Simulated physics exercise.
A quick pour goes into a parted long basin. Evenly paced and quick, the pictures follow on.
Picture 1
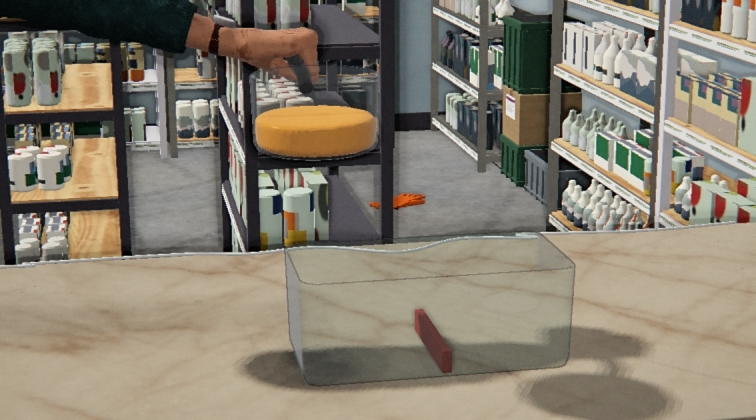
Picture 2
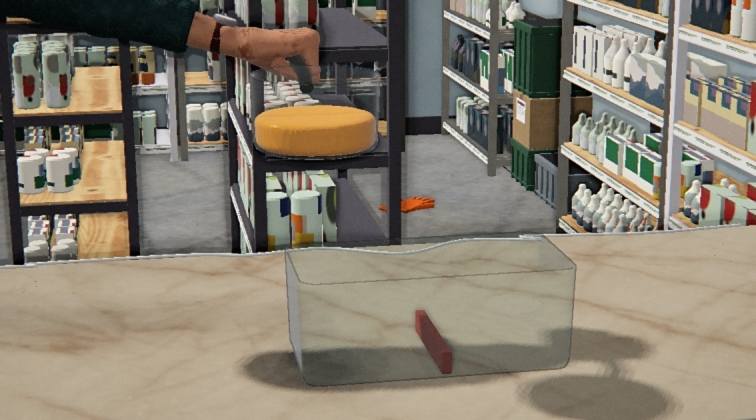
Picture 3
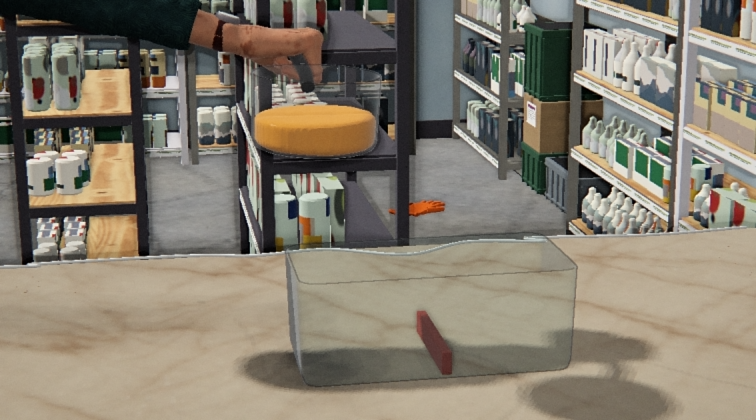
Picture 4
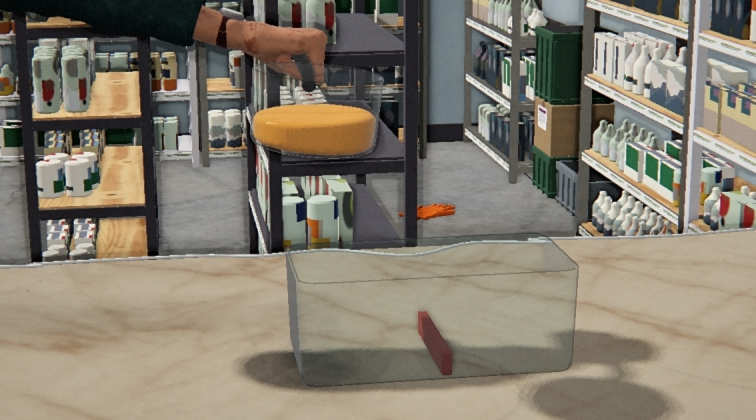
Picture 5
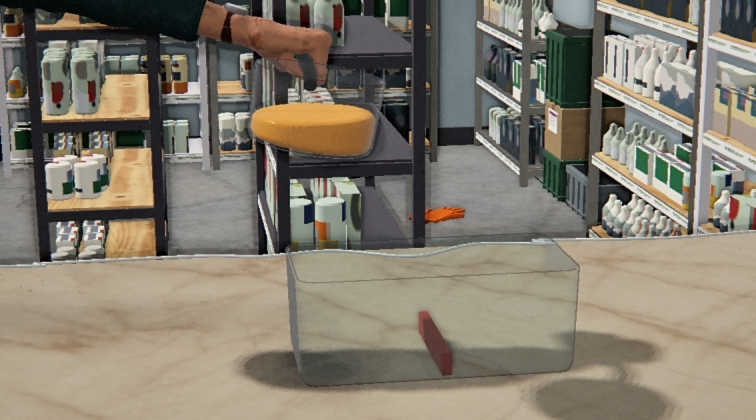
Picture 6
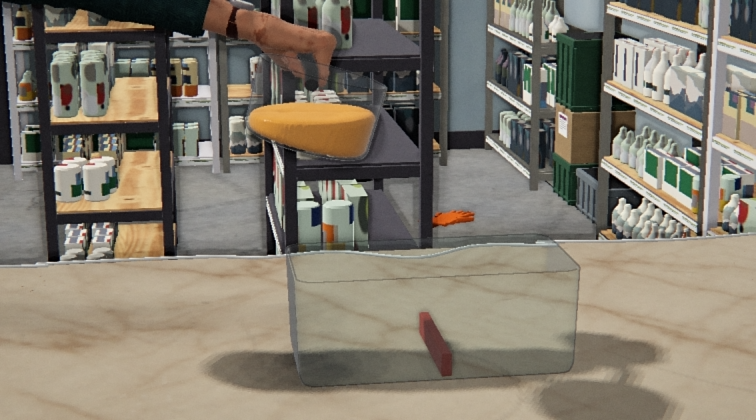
A hand slowly tilts a round orange-yellow dish rightward above a clear long basin.
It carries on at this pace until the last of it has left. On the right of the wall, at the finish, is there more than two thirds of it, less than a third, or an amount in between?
There is an amount in between there.
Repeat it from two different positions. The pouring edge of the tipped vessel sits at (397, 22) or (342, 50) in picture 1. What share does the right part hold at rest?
Roughly 85 percent on the first try and 10 percent on the second.
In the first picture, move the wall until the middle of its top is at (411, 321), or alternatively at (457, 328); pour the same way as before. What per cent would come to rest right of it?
The first placement leaves close to 85 per cent, the second close to 10 per cent.
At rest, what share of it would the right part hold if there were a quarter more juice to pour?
The share comes to roughly 55 per cent.
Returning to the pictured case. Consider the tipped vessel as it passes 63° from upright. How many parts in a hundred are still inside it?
My estimate is close to 85 percent remaining.
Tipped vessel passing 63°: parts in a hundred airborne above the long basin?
Near 15 %.
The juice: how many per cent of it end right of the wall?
Share approx. 45 per cent.
A moment on, the tilt is 63° and 83 per cent is still to pour, 0 is left of the wall and 0 right of it.
Next, the tilt is 91° and 30 per cent is still to pour, 16 is left of the wall and 29 right of it.
Then the tilt is 96° and 5 per cent is still to pour, 46 is left of the wall and 41 right of it.
Later the tilt is 96° and 1 per cent is still to pour, 54 is left of the wall and 43 right of it.
At rest 55 per cent lies left of the wall, 44 right of it and 1 outside.
